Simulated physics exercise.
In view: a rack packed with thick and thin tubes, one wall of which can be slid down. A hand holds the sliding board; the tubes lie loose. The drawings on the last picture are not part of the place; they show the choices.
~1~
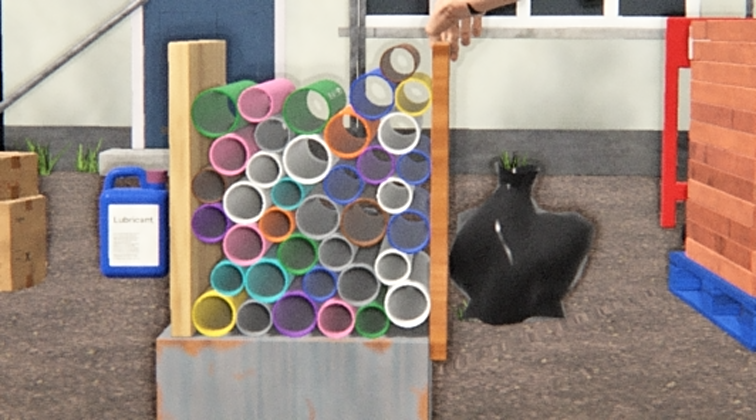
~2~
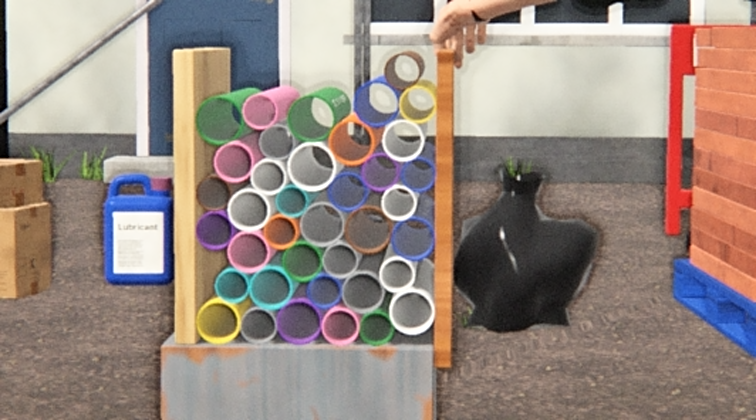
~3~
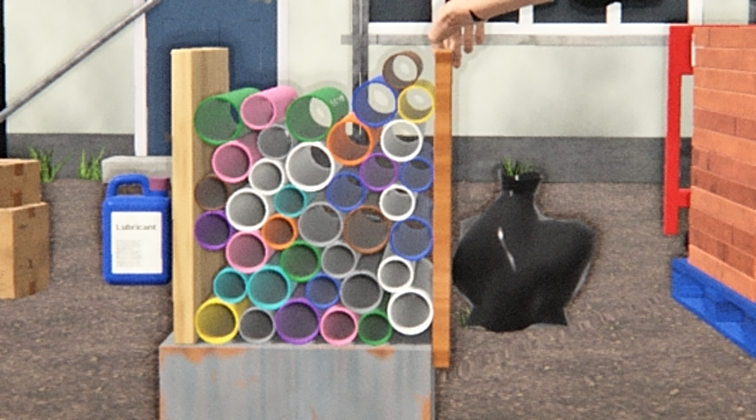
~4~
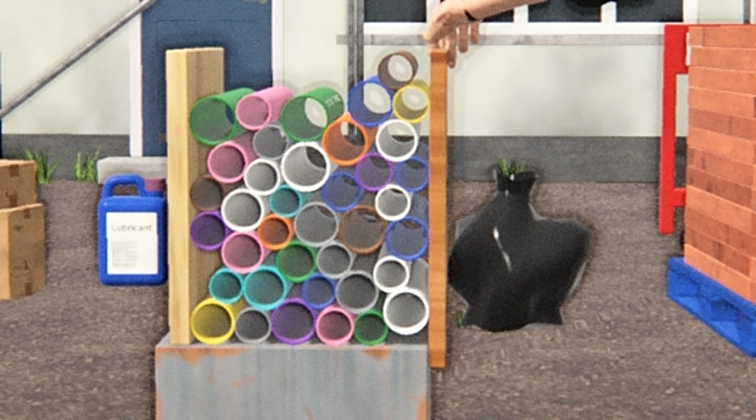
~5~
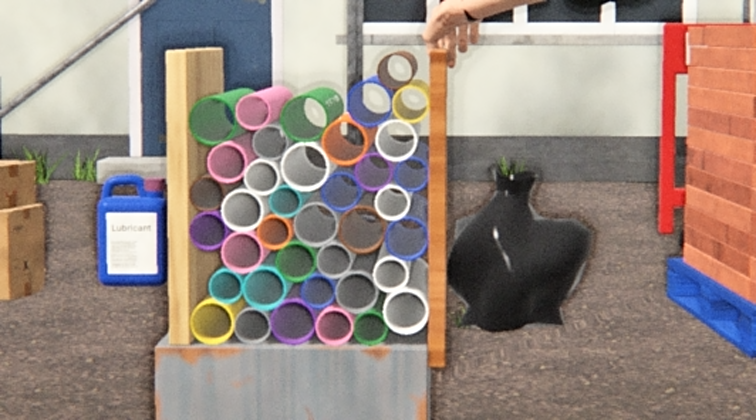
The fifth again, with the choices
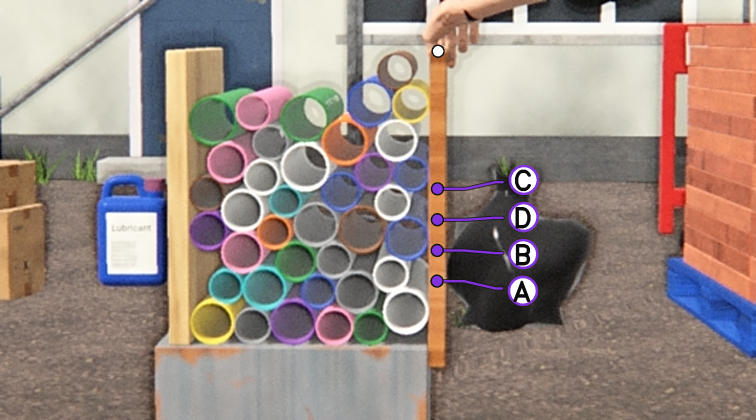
In a yard, a hand holds a sliding board beside stacked colourful tubes that barely move.
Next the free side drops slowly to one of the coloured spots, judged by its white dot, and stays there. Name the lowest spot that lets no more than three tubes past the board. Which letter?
C is the limit.
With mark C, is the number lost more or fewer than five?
It loses fewer than five.
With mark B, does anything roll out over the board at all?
Yes.
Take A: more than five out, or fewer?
More than five.
On the copy, A at (437, 281); B at (437, 250); C at (438, 189); D at (437, 220); the white dot at (438, 51).
On C. First, top of the board (429, 113).
Then, top of the board (429, 184).
Finally, top of the board (429, 188), two out over the board.
By contrast, A more than three out over the board; B more than three out over the board; D more than three out over the board.
